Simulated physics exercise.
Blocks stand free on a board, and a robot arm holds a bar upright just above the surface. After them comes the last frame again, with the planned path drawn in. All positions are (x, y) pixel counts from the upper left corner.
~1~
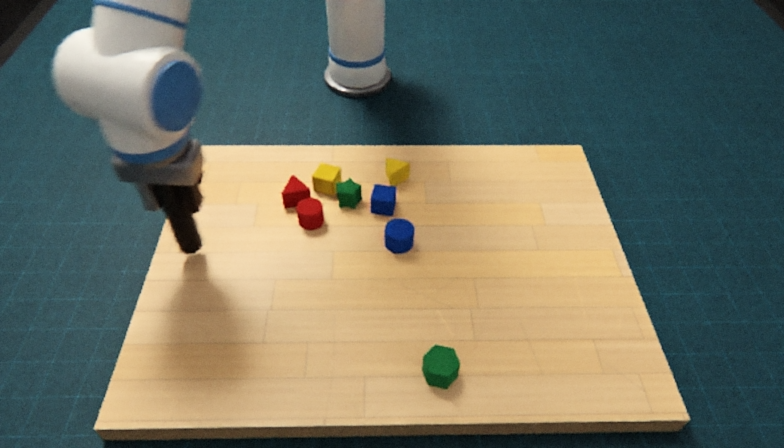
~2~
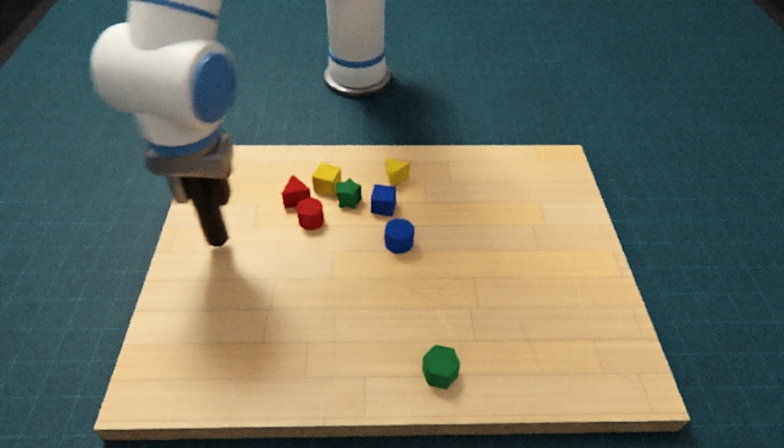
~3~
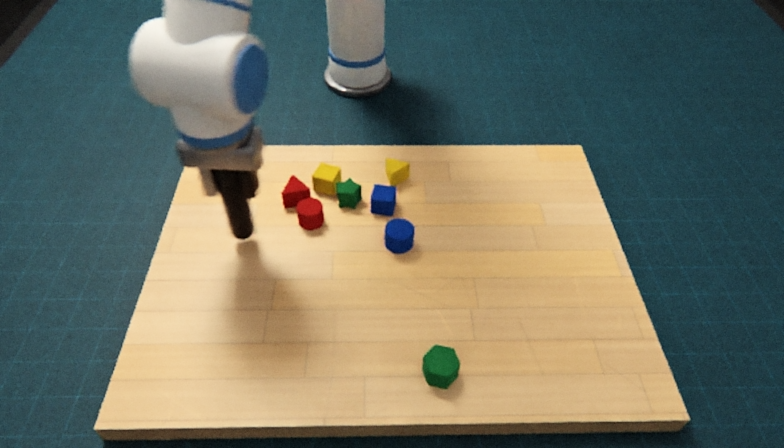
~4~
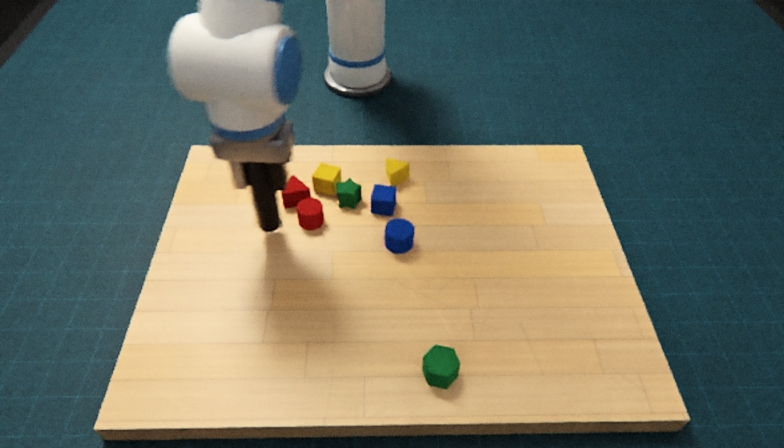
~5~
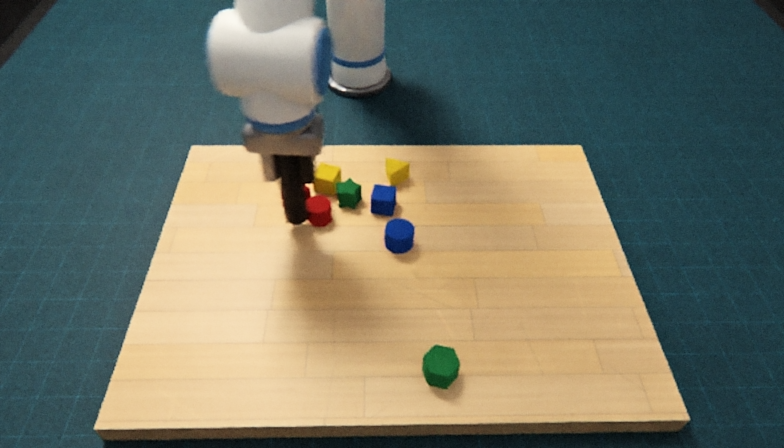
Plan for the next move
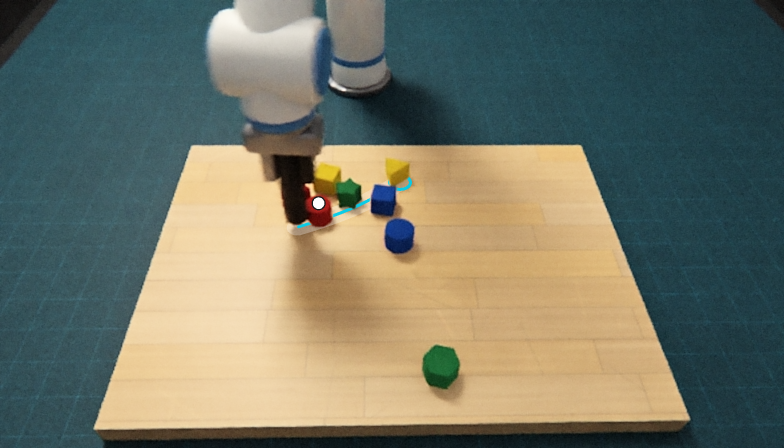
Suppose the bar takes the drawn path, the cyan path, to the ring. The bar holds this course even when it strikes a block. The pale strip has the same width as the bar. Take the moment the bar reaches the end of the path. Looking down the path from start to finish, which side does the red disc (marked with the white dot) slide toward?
To the path's right.
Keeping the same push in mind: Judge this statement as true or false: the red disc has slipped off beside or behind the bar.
False.
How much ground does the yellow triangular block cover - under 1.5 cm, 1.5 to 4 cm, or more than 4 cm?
1.5-4 cm.
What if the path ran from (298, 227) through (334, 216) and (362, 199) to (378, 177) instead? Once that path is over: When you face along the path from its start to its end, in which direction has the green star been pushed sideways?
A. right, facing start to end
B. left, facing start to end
B
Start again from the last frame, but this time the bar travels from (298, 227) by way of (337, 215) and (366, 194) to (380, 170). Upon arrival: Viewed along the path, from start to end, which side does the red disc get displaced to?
Heads right.
Path on the board, from (298, 227) over (354, 207) to (400, 182); the dot is on the red disc.
What follows on the original path. One third of the way, bar at (336, 205); red disc at (357, 191); green star at (365, 176), turned 55° anticlockwise.
Two thirds of the way, bar at (371, 190); red disc at (393, 178); green star at (374, 168), turned 115° anticlockwise; blue square piece at (409, 191), turned 45° clockwise; yellow triangular block at (399, 162), turned 20° anticlockwise.
At the end, bar at (400, 173); red disc at (423, 168); green star at (382, 161), turned 205° anticlockwise; blue square piece at (410, 191), turned 50° clockwise; yellow triangular block at (408, 156), turned 80° anticlockwise.
